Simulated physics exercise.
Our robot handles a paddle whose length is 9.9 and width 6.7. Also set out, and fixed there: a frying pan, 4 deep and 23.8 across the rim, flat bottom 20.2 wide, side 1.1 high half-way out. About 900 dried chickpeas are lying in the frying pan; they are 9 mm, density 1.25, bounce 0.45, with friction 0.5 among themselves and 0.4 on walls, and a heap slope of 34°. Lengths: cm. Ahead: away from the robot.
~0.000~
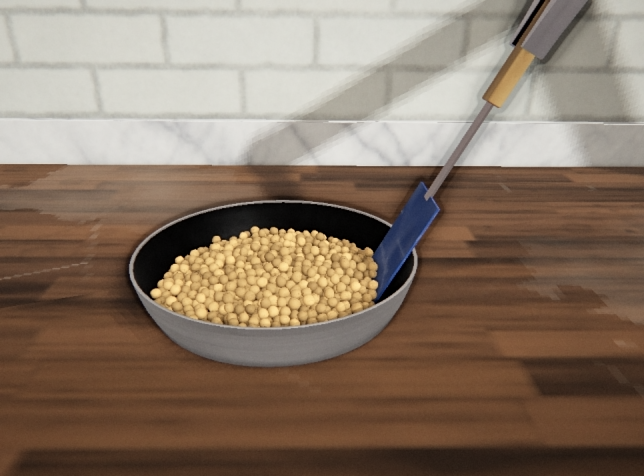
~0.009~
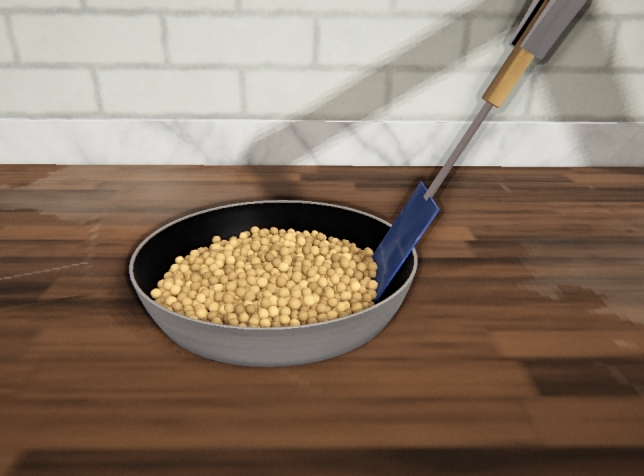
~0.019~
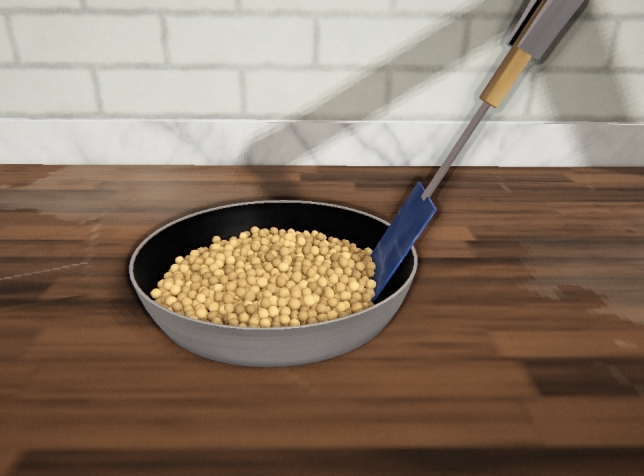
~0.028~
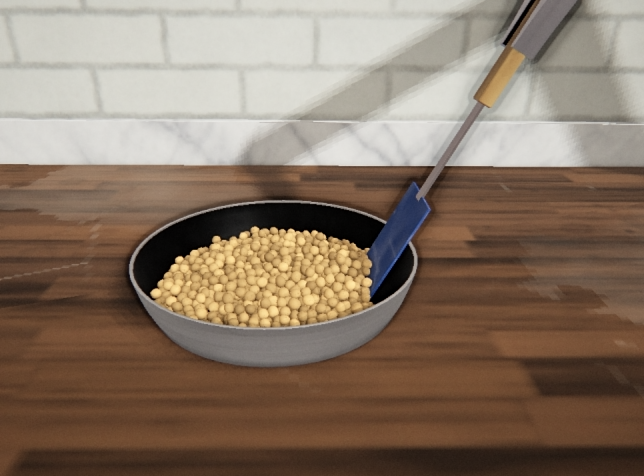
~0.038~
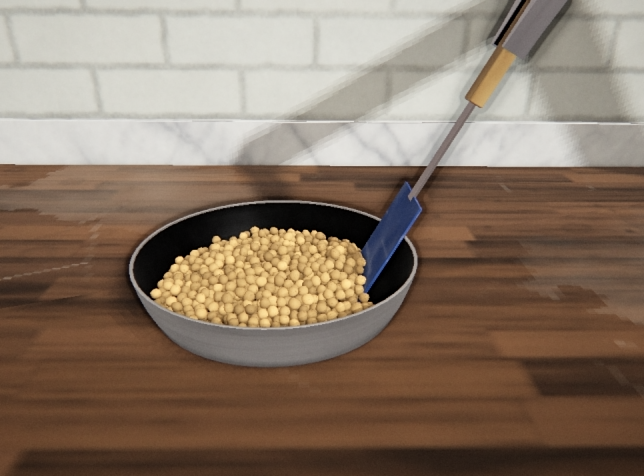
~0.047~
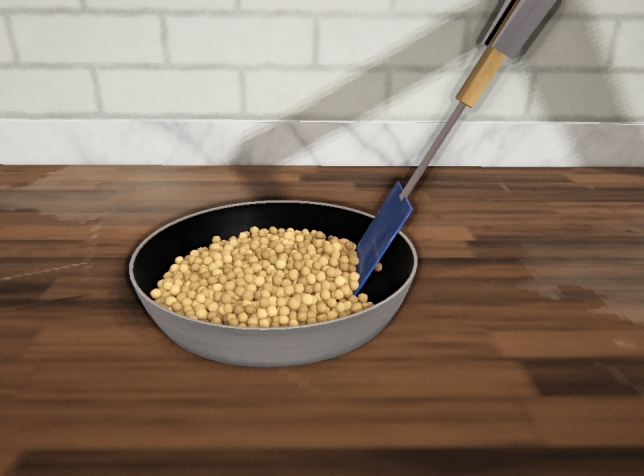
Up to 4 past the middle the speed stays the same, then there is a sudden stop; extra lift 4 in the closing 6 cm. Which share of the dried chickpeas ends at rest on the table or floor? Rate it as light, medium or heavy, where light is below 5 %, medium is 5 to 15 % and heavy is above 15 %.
Rating: Light.
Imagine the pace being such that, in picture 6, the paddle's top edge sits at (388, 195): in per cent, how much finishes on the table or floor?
That share would be some 10 percent.
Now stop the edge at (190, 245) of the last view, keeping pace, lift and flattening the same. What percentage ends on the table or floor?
Close to 10 per cent finishes on the table or floor.
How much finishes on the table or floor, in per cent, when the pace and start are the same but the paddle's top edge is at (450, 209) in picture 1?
I'd estimate around 5 per cent.
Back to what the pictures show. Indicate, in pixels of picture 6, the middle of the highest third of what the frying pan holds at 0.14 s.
I'd put it close to (253, 264).
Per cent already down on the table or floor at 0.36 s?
It comes to some 2 in a hundred.
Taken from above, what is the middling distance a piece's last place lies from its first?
Some 2 cm.
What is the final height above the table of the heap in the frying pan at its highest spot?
Roughly 4.5 centimetres.
After 0.09 s, sloping 62°, highest piece 6 above the table; 900 in the frying pan.
After 0.14 s, sloping 62°, highest piece 6 above the table; 900 in the frying pan.
After 0.36 s, sloping 62°, highest piece 5 above the table; 881 in the frying pan, 18 on the table or floor, 1 on the blade or in flight.
After 1.41 s, sloping 62°, highest piece 4 above the table; 878 in the frying pan, 22 on the table or floor.
In the end, 878 in the frying pan, 22 on the table or floor. That is 2 % on the table or floor.
